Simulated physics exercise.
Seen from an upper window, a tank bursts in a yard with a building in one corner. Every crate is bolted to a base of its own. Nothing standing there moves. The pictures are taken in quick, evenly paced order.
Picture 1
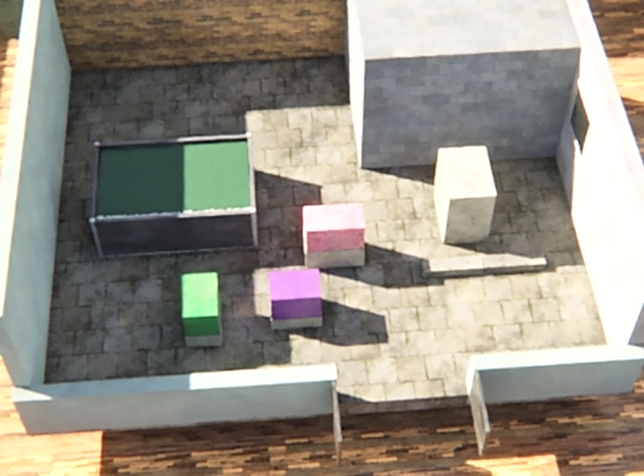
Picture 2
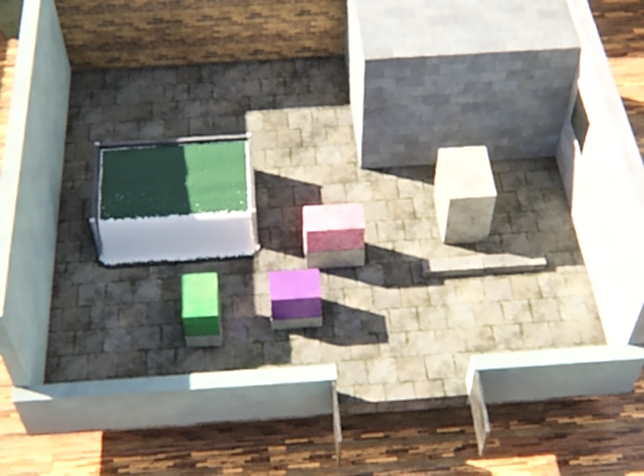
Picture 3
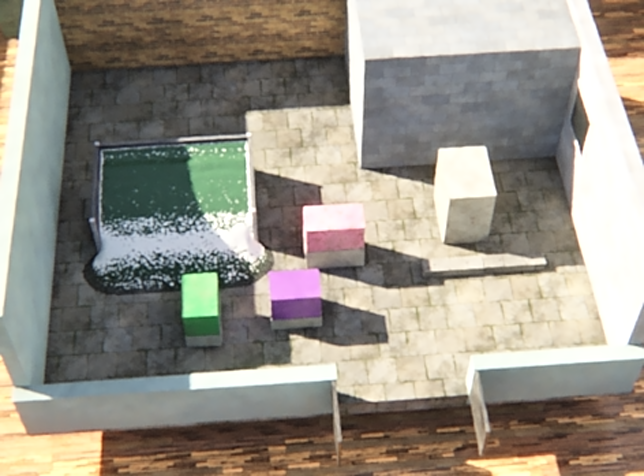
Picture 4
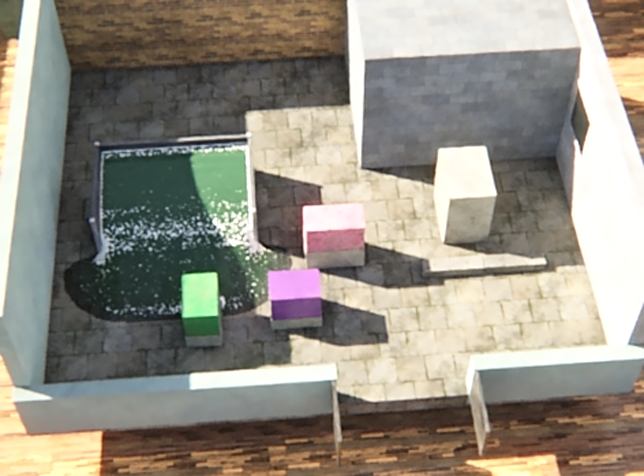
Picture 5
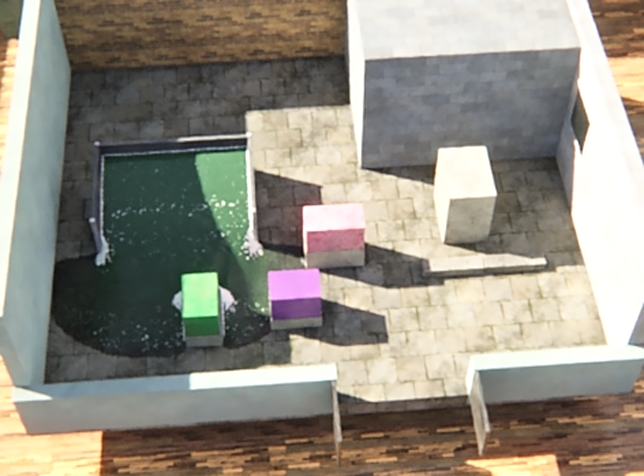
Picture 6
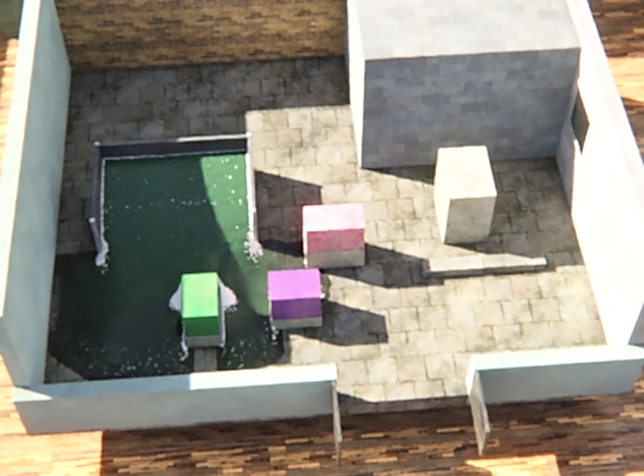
A large grey block building fills the back right corner of a walled, stone-paved yard, seen from high above by a camera that stays still. A tank of green water stands at the left, with green, purple and pink-topped boxes near it and a pale block and low ledge at the right. The tank's front gives way, and water pours out in white froth, spreads forward across the paving and surges around the green box and to the purple one.
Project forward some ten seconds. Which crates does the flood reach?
The pink crate will come through untouched; the purple crate will not stay dry; the green crate will not stay dry.
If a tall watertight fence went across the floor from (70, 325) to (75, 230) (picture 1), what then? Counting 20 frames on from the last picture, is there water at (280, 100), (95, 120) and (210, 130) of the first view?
One by one: Spared, soaked, spared.
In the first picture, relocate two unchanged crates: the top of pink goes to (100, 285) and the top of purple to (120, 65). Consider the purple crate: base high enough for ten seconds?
The purple one is not reached.
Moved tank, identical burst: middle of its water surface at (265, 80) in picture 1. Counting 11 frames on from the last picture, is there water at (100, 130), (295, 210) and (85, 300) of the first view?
Taking the three spots in order: Bare, swamped, swamped.
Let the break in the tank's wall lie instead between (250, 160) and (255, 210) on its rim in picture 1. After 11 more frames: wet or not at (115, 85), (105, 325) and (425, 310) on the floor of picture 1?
Well, the first one's left untouched, the second's left untouched, and the third's sodden.
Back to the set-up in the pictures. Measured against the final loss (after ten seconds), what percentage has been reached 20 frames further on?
I'd estimate close to 20 per cent.
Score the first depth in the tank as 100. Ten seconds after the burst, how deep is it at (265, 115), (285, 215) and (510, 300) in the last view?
First spot roughly 6 %, second 2 %, third 8 %.
A moment on, water covers 25 % of the floor; the pink crate water round its plinth, the purple crate water round its plinth, the green crate water round its plinth.
Next, water covers 35 % of the floor; the pink crate water round its plinth, the purple crate water round its plinth, the green crate water round its plinth.
Then, water covers 50 % of the floor; the pink crate water round its plinth, the purple crate water round its plinth, the green crate water round its plinth.
Later, water covers 80 % of the floor; the pink crate water round its plinth, the purple crate water round its plinth, the green crate water round its plinth.
In the end, water covers 95 % of the floor; the pink crate stayed above the water, the purple crate was topped, the green crate was topped.
